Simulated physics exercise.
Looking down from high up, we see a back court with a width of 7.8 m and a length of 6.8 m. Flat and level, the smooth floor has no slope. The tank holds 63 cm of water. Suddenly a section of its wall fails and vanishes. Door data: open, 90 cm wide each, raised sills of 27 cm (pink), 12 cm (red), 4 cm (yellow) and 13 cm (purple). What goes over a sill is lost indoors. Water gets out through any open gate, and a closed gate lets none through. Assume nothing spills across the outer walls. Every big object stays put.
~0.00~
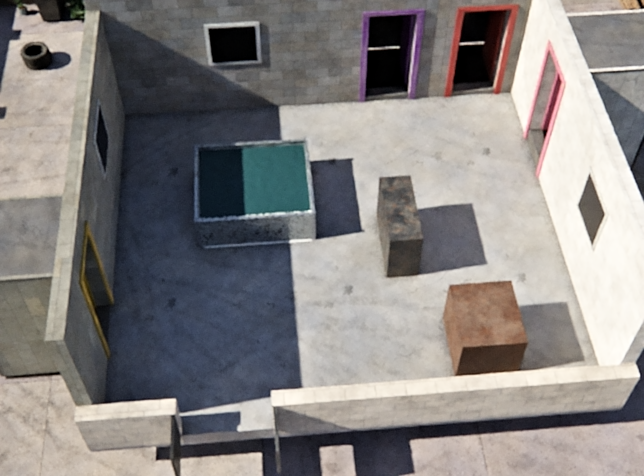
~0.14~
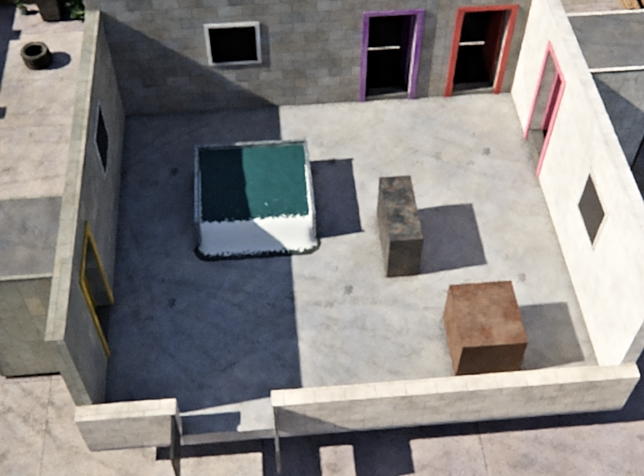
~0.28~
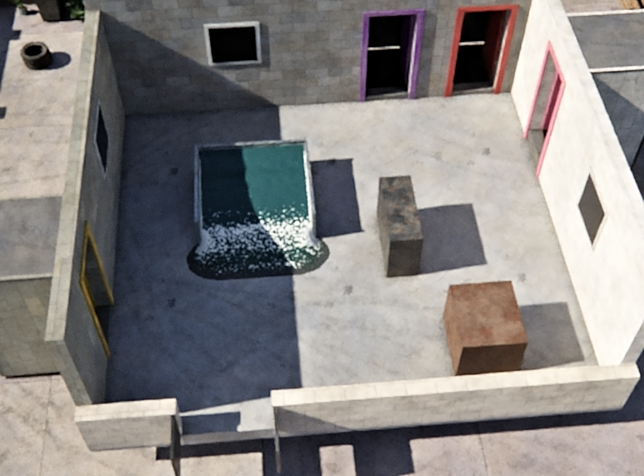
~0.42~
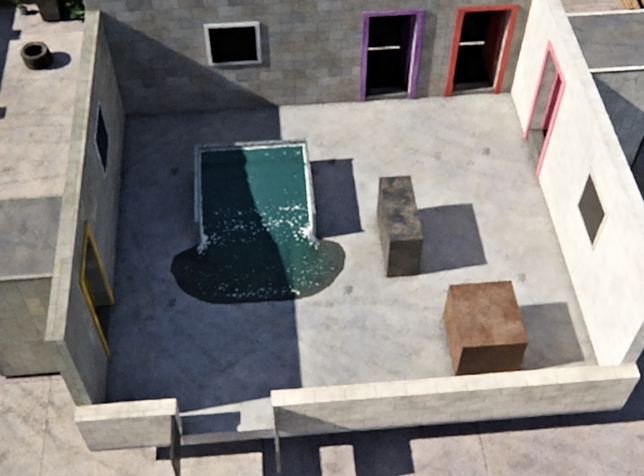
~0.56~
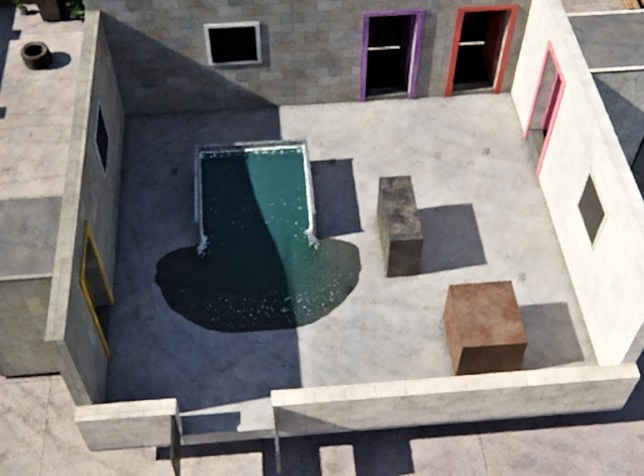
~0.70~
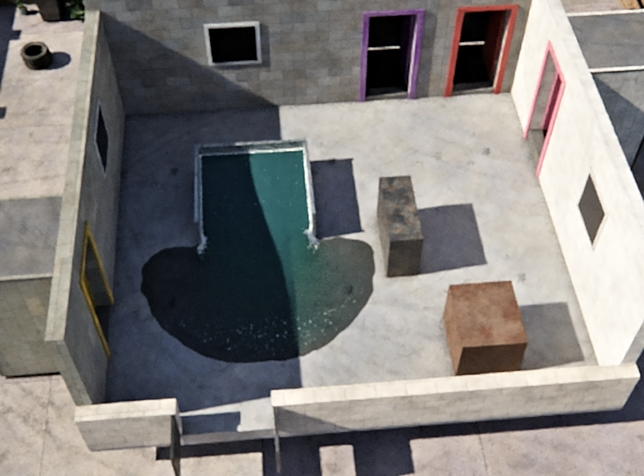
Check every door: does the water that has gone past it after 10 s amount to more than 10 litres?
Pink door: It does not. Red door: It does not. Yellow door: It does. Purple door: It does not.
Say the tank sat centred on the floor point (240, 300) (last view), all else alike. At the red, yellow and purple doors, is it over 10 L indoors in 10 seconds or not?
Well, red ends up inside the mark, yellow ends up inside the mark and purple ends up inside the mark.
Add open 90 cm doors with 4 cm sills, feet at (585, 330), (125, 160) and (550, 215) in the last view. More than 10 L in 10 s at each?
Per doorway, in order: Sufficient / insufficient / insufficient.
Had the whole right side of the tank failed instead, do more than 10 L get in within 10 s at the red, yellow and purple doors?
So red ends up past the limit, yellow short of it, purple short of it.
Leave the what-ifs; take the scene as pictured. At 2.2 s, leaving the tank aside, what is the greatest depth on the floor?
It tops out at some 32 cm.
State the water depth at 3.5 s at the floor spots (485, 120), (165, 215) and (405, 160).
Depths: About 0, 0 and 0 centimetres.
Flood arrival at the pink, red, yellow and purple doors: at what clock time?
Pink 6.5 s, red 8.5 s, yellow 1.3 s, purple not within the 10 s.
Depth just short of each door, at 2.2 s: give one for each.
Depths: Pink door 0 cm, red door 0 cm, yellow door 7 cm, purple door 0 cm.
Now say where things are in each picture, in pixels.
In the first frame, the tank at (253, 182) is whole and still, 63 cm deep.
In the second frame, water pours out at (257, 234) and has run 1.1 m, to (317, 241); typically 9 cm deep outside, 63 cm at the tank's back.
In the third frame, water pours out at (257, 235) and has run 1.2 m, to (322, 257); typically 11 cm deep outside, 63 cm at the tank's back.
In the fourth frame, the front is at (334, 272), 1.5 m from the gap at (257, 236); 2.9 m2 of floor is under water; 59 cm left at the back of the tank.
In the fifth frame, the front is at (318, 315), 1.9 m from the gap at (257, 236); 4.7 m2 of floor is under water; 53 cm left at the back of the tank.
In the sixth frame, water pours out at (257, 236) and has run 2.4 m, to (303, 350); typically 6 cm deep outside, 54 cm at the tank's back.
After 1.4 s water covers 30 % of the floor and is deepest (28 cm) near (292, 412); pink door not reached, red door not reached, yellow door 3 cm at the sill, 0 L in, purple door not reached.
After 2.2 s water covers 35 % of the floor and is deepest (32 cm) near (104, 427); pink door not reached, red door not reached, yellow door 7 cm at the sill, 4 L in, purple door not reached.
After 3.5 s water covers 35 % of the floor and is deepest (26 cm) near (601, 387); pink door not reached, red door not reached, yellow door 7 cm at the sill, 12 L in, purple door not reached.
After 6.0 s water covers 60 % of the floor and is deepest (10 cm) near (339, 408); pink door not reached, red door not reached, yellow door 6 cm at the sill, 32 L in, purple door not reached.
After 10.0 s water covers 80 % of the floor and is deepest (6 cm) near (502, 103); pink door 3 cm at the sill, 0 L in, red door 5 cm at the sill, 0 L in, yellow door 4 cm at the sill, 35 L in, purple door not reached.
